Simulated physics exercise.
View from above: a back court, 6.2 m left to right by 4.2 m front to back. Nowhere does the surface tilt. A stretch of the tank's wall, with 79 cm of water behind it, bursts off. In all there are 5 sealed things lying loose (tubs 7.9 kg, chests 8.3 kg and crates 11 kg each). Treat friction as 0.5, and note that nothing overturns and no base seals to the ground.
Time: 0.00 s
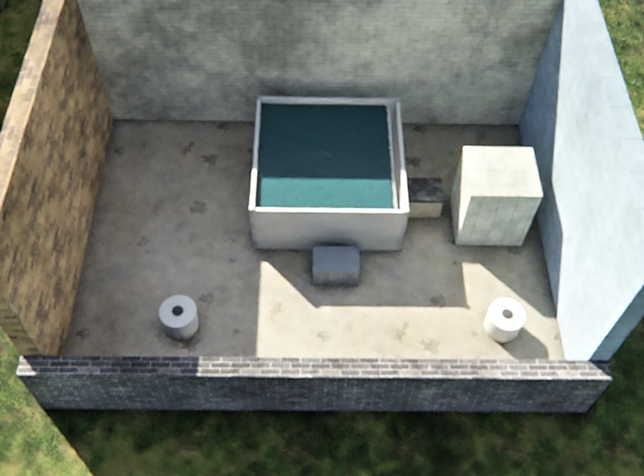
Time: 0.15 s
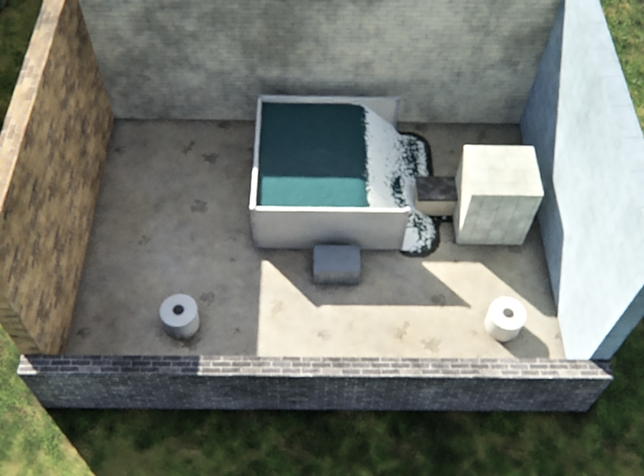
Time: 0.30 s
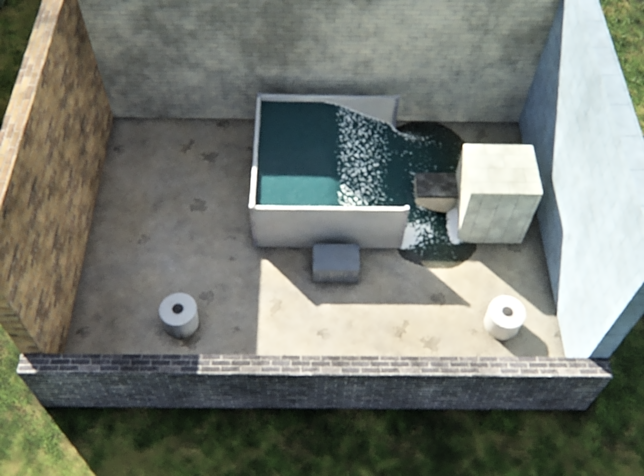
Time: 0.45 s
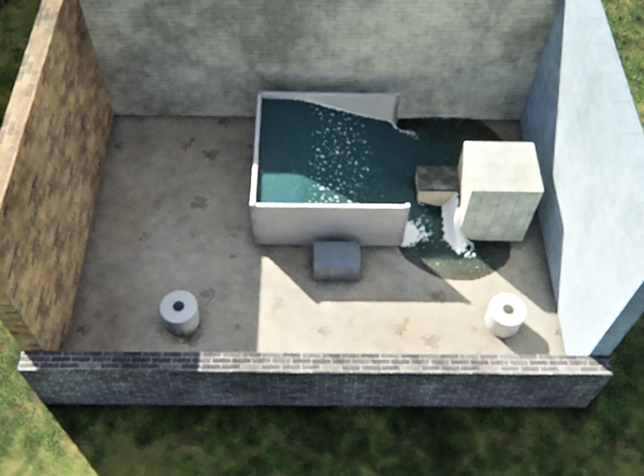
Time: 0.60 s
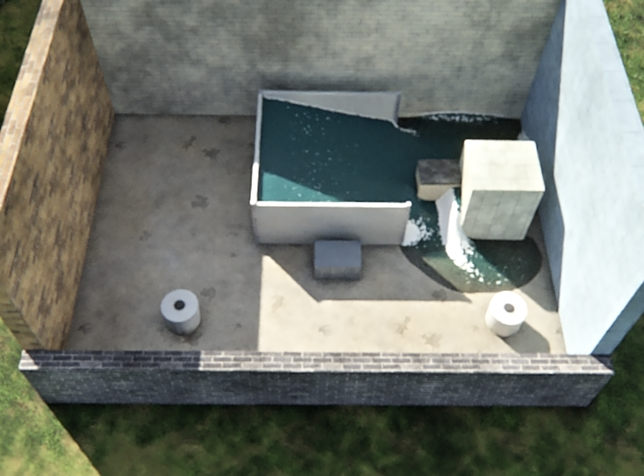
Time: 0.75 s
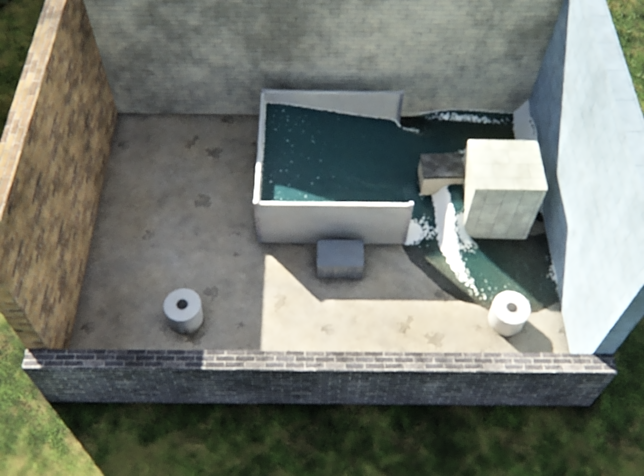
In the video, a walled yard is seen from above as the right side of a white tank filled with dark green water opens, and foaming water pours out, spreading around a large pale block toward the right wall.
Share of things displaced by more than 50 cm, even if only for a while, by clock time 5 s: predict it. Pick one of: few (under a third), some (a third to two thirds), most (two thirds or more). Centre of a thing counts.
Most.
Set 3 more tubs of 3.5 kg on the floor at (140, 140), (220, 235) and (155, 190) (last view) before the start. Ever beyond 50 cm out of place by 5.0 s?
The first comes out beyond the limit, the second beyond the limit, the third within the limit.
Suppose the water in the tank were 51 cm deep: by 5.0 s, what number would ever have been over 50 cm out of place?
So the tally would be 3.
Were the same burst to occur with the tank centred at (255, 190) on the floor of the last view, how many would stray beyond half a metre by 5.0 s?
The answer would then be 5.
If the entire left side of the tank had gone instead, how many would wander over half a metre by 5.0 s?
Result: 3.
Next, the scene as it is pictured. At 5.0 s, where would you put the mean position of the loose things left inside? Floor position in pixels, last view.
Near (298, 240).
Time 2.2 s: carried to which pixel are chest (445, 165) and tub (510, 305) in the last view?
About (495, 109) for the first and (544, 330) for the second.
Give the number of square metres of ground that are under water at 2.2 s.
Near 13 m2 in all.
After 1.1 s 0 of 5 are over 50 cm from their spots; 2 afloat.
After 2.2 s 3 of 5 are over 50 cm from their spots; 3 afloat.
After 3.5 s 3 of 5 are over 50 cm from their spots; 3 afloat.
After 5.0 s 4 of 5 are over 50 cm from their spots, and 4 have been at some point; 5 afloat.
